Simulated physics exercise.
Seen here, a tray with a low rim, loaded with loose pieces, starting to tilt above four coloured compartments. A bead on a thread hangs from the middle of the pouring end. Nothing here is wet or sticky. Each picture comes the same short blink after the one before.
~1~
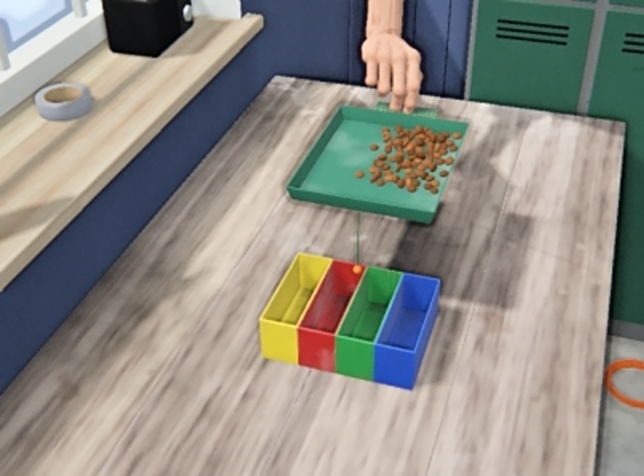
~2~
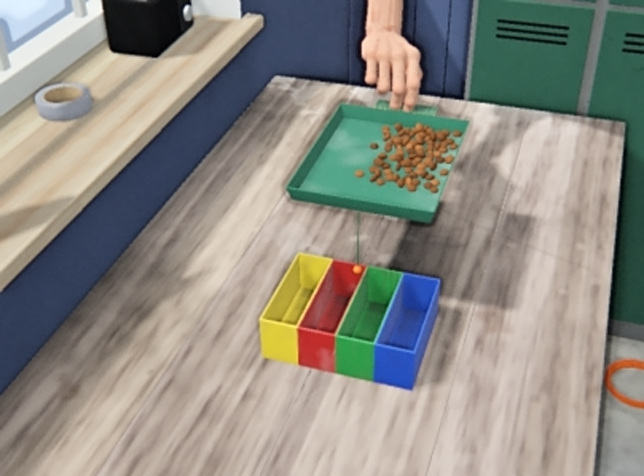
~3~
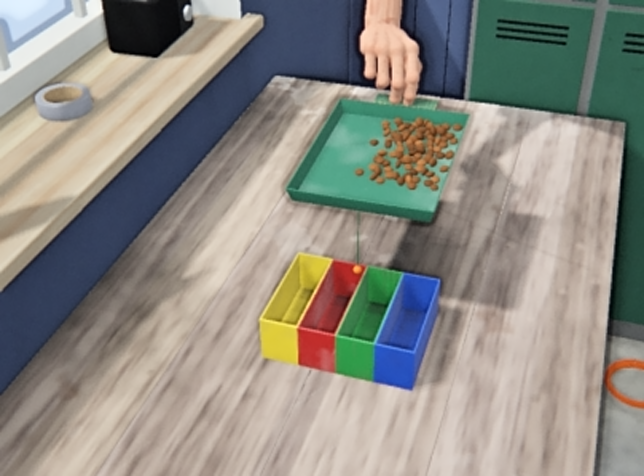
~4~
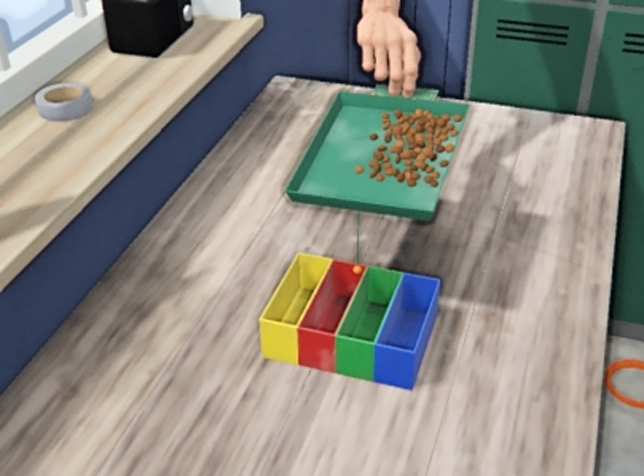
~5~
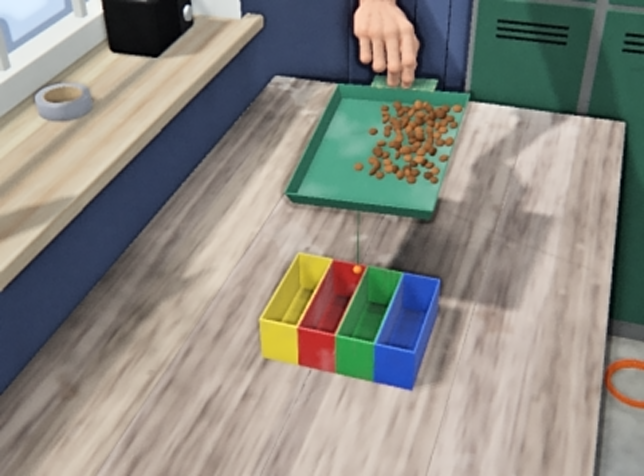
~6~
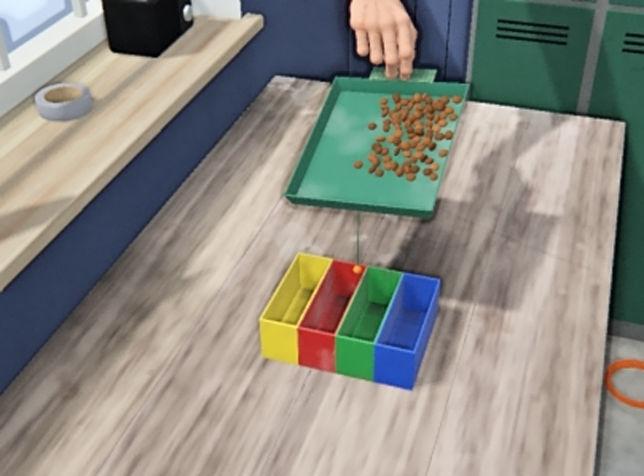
A hand at the far edge of a green tray of brown kibble slowly raised that end, tilting the tray toward four coloured compartments, its near left corner dipping lowest, while the kibble stayed bunched at the right.
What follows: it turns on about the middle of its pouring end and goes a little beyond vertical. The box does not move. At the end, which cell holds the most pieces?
Most goes to the yellow cell.
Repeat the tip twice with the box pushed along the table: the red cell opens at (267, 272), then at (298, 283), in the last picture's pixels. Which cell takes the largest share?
One: That green cell. Two: The red cell.
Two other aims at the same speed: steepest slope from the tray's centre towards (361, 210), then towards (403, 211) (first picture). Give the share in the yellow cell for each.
About 10 and 0 per cent.
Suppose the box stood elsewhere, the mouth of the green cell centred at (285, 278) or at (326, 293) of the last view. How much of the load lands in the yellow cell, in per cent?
Roughly 0 per cent, and 0 per cent.
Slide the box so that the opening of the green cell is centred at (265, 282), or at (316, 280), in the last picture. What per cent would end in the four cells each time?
The first gives 60 %, the second 90 %.
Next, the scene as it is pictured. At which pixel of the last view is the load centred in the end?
Around (303, 325).
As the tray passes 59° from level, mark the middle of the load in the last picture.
Roughly at (337, 196).
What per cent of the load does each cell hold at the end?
Yellow cell near 60; red cell near 30; green cell near 10; blue cell near 0.
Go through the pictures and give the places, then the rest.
The first picture shows corners of the pouring end at (292, 185) and (431, 209), level; middle of the load at (411, 153), bits of dog kibble; bead on its thread at (358, 270); yellow cell at (279, 338); red cell at (317, 347); green cell at (355, 355); blue cell at (394, 364).
The second picture shows corners of the pouring end at (291, 186) and (431, 209), level; middle of the load at (412, 152).
The third picture shows corners of the pouring end at (291, 187) and (430, 208), tipped barely, lowest at the left corner; middle of the load at (412, 148).
The fourth picture shows corners of the pouring end at (291, 189) and (430, 207), tipped a little, lowest at the left corner; middle of the load at (411, 142).
The fifth picture shows corners of the pouring end at (290, 190) and (429, 207), tipped a little, lowest at the left corner; middle of the load at (411, 136).
The sixth picture shows corners of the pouring end at (290, 192) and (428, 207), tipped clearly, lowest at the left corner; middle of the load at (410, 131); yellow cell at (279, 338); red cell at (317, 347); green cell at (355, 355); blue cell at (394, 364).
Soon, tray tipped steeply; nearly all on the tray; a stray few falling or outside the box.
A while on, tray tipped right over; about half on the tray; about a quarter in the yellow cell; a small part in the red cell; a stray few in the green cell; a small part falling or outside the box.
Towards the end, tray tipped past a quarter turn; about half in the yellow cell; about a quarter in the red cell; a small part in the green cell; a small part falling or outside the box.
Finally, tray tipped past a quarter turn; about half in the yellow cell; about a quarter in the red cell; a small part in the green cell; none in the blue cell; a small part outside the box.
